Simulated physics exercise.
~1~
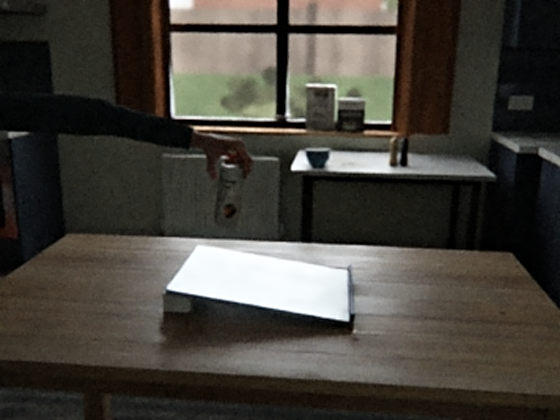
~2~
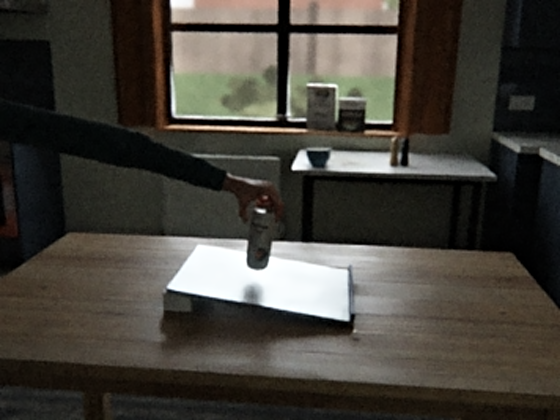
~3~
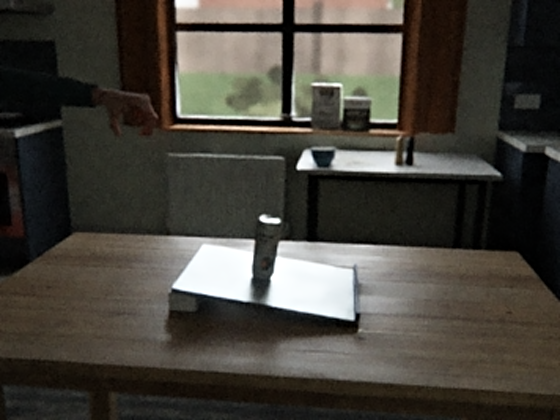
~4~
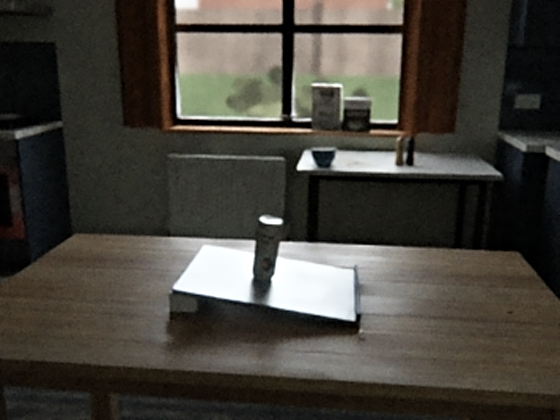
A white can is lowered onto a tilted board by a hand and stays there.
